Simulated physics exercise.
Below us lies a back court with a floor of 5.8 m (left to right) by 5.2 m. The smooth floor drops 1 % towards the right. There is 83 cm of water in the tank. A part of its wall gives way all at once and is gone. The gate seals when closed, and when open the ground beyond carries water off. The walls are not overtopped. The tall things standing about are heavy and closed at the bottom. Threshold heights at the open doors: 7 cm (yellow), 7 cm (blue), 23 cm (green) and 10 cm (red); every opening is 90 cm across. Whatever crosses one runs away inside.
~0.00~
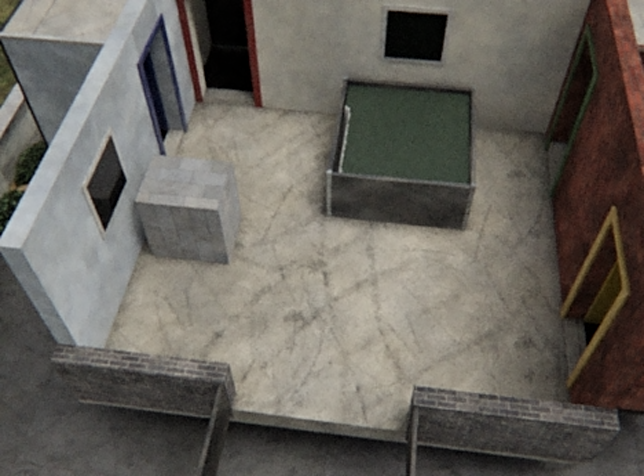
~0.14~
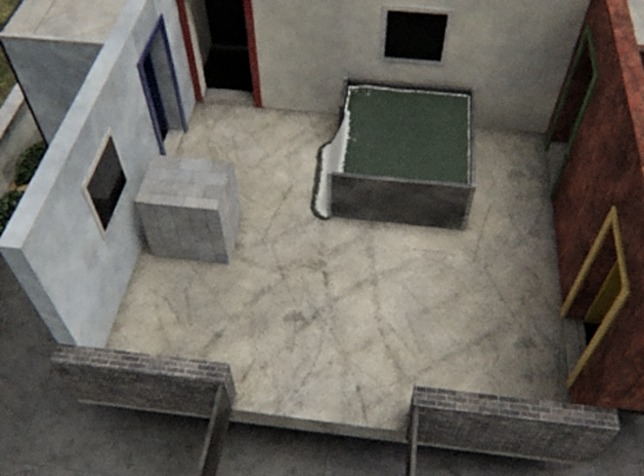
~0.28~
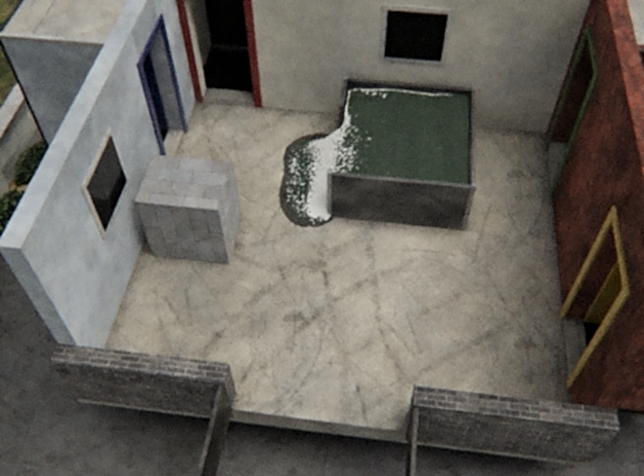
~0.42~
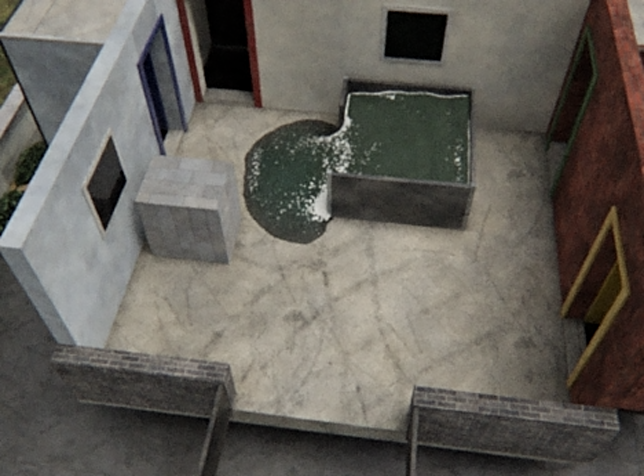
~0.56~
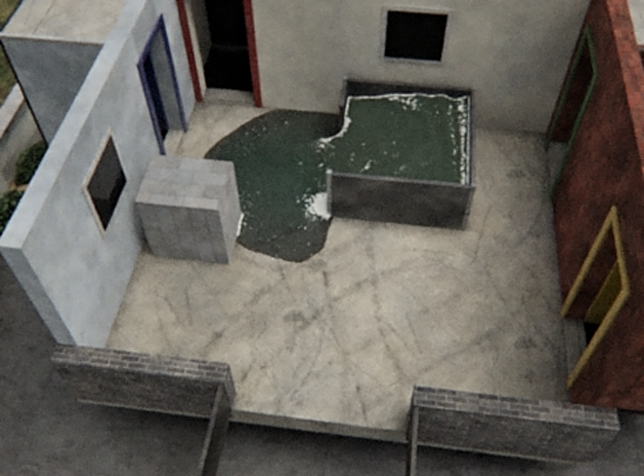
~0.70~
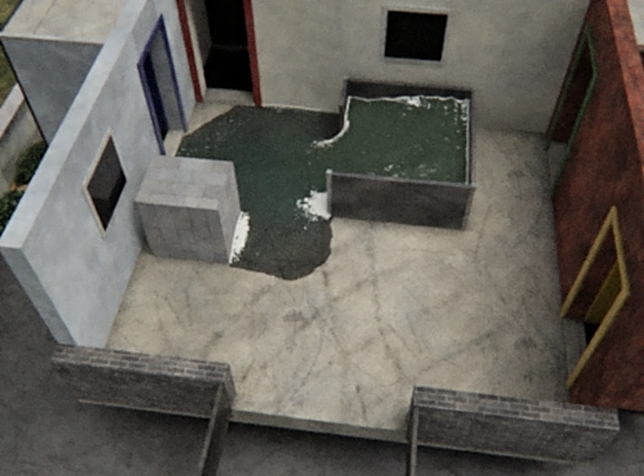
Green water pours from the tank's open left side and spreads across the pale courtyard floor.
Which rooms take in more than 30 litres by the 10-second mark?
The water let in: At the yellow door it keeps below the limit; at the blue door it exceeds the limit; at the green door it stays under the limit; at the red door it goes over the limit.
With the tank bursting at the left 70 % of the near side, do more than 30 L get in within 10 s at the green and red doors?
Then: Green not over, red under.
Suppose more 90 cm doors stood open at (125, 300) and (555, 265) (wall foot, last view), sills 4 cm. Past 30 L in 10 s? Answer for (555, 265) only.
There: Under.
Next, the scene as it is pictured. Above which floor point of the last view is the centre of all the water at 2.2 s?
At about (305, 187).
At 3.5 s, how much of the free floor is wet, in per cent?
Some 50 per cent of it.
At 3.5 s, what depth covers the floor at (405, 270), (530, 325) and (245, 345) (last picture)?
About 0, 0 and 13 cm.
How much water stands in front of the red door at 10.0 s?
About 6.5 cm.
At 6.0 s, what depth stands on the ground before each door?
Depths in cm: Yellow 5, blue 14, green 6, red 14.
After 1.4 s water covers 35 % of the floor and is deepest (52 cm) near (172, 201); yellow door not reached, blue door 23 cm at the sill, 120 L in, green door not reached, red door 21 cm at the sill, 2 L in.
After 2.2 s water covers 45 % of the floor and is deepest (42 cm) near (164, 191); yellow door not reached, blue door 36 cm at the sill, 309 L in, green door not reached, red door 24 cm at the sill, 48 L in.
After 3.5 s water covers 50 % of the floor and is deepest (24 cm) near (231, 207); yellow door not reached, blue door 21 cm at the sill, 477 L in, green door not reached, red door 23 cm at the sill, 156 L in.
After 6.0 s water covers 75 % of the floor and is deepest (17 cm) near (331, 125); yellow door 5 cm at the sill, 0 L in, blue door 14 cm at the sill, 587 L in, green door 6 cm at the sill, 0 L in, red door 14 cm at the sill, 239 L in.
After 10.0 s water covers 90 % of the floor and is deepest (10 cm) near (326, 155); yellow door 6 cm at the sill, 3 L in, blue door 6 cm at the sill, 617 L in, green door 5 cm at the sill, 0 L in, red door 7 cm at the sill, 250 L in.
